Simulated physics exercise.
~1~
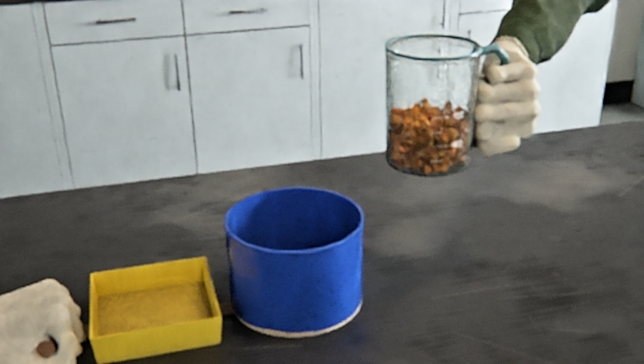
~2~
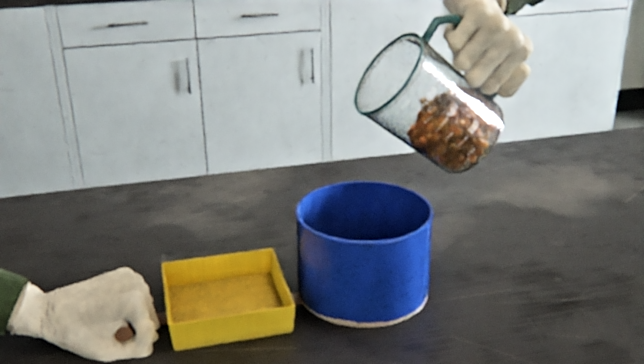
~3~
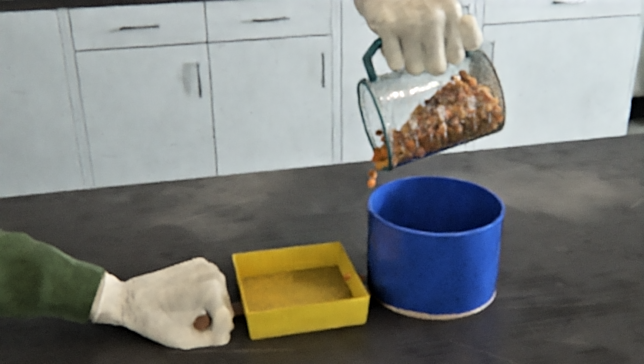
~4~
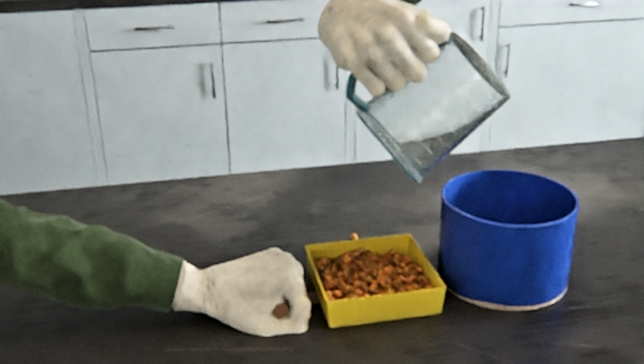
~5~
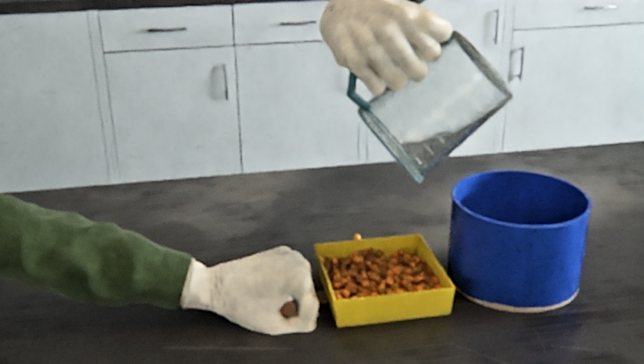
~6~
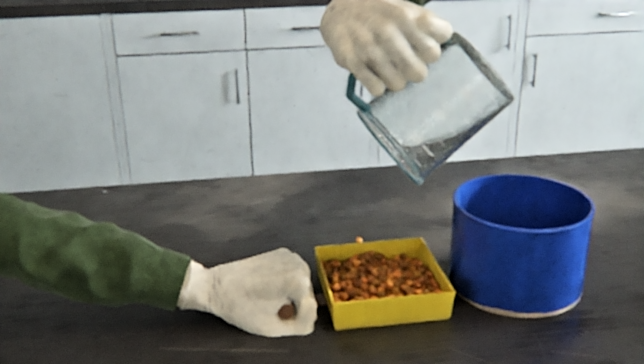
The clip shows a gloved hand tilting a glass jug of small orange-brown pieces above a blue pot and a yellow tin, which slide right beside another gloved hand. The pieces pour out and end up in the yellow tin, leaving the jug empty.
